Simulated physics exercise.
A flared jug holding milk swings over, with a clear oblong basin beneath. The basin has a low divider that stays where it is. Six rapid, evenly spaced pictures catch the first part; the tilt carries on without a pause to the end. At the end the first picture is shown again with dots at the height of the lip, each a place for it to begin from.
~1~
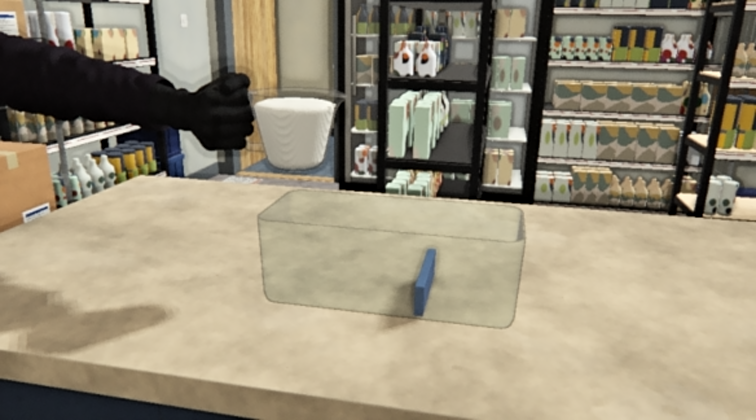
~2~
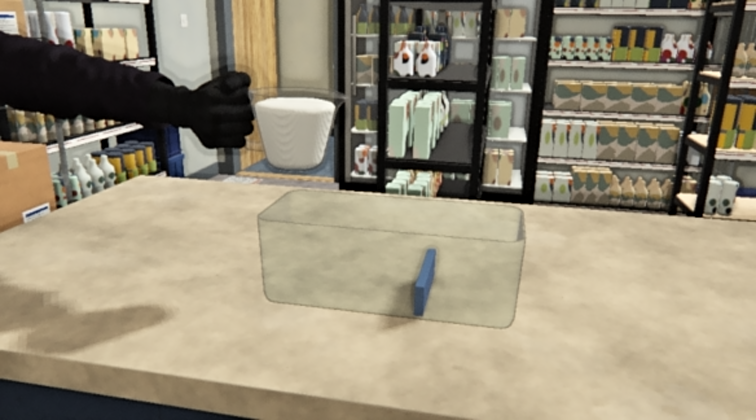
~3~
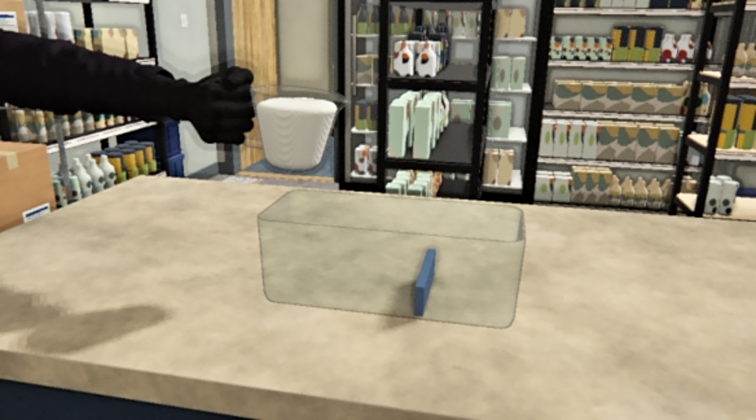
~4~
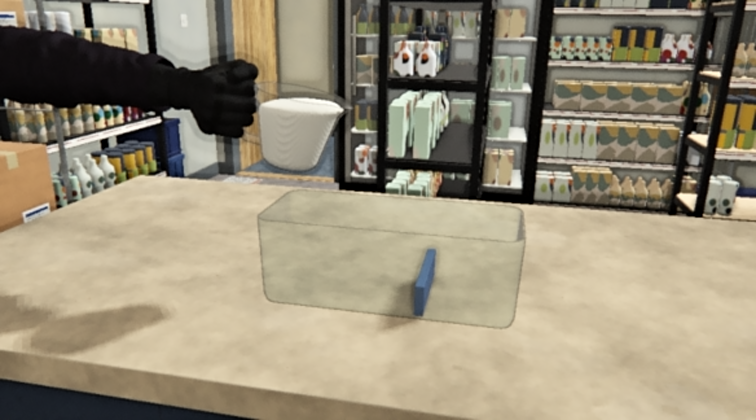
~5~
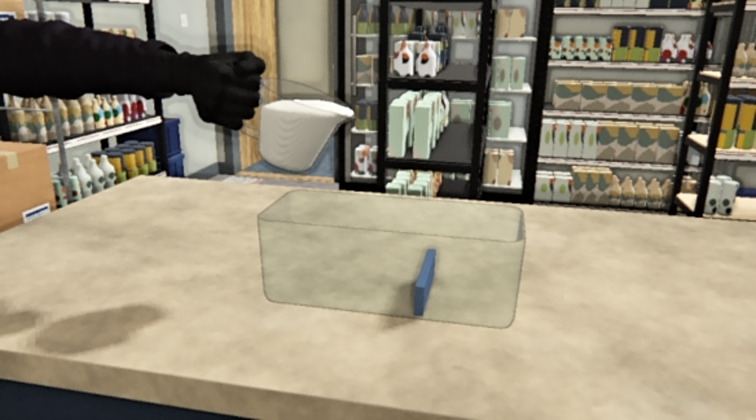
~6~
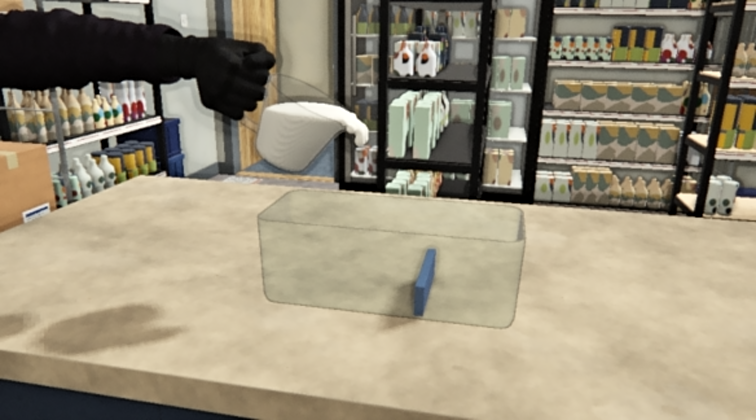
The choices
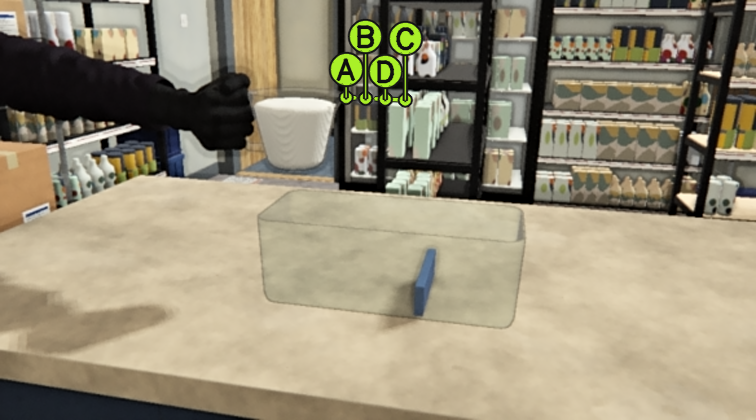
The clip opens on a black-gloved hand holding a clear, flared jug of milk upright above a counter, where a clear oblong basin sits with a small blue piece showing in it. The hand gradually tilts the jug to the right, and the white milk slides toward the lip and begins to pour over it.
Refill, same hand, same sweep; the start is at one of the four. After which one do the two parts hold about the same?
D.
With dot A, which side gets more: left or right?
More ends on the left.
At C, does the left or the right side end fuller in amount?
The right side.
On the marked copy, A at (346, 97); B at (365, 98); C at (405, 100); D at (385, 99).
With A, about 94 % ends left of the wall and 4 % right of it.
With B, about 92 % ends left of the wall and 7 % right of it.
With C, about 21 % ends left of the wall and 79 % right of it.
With D, about 54 % ends left of the wall and 45 % right of it.
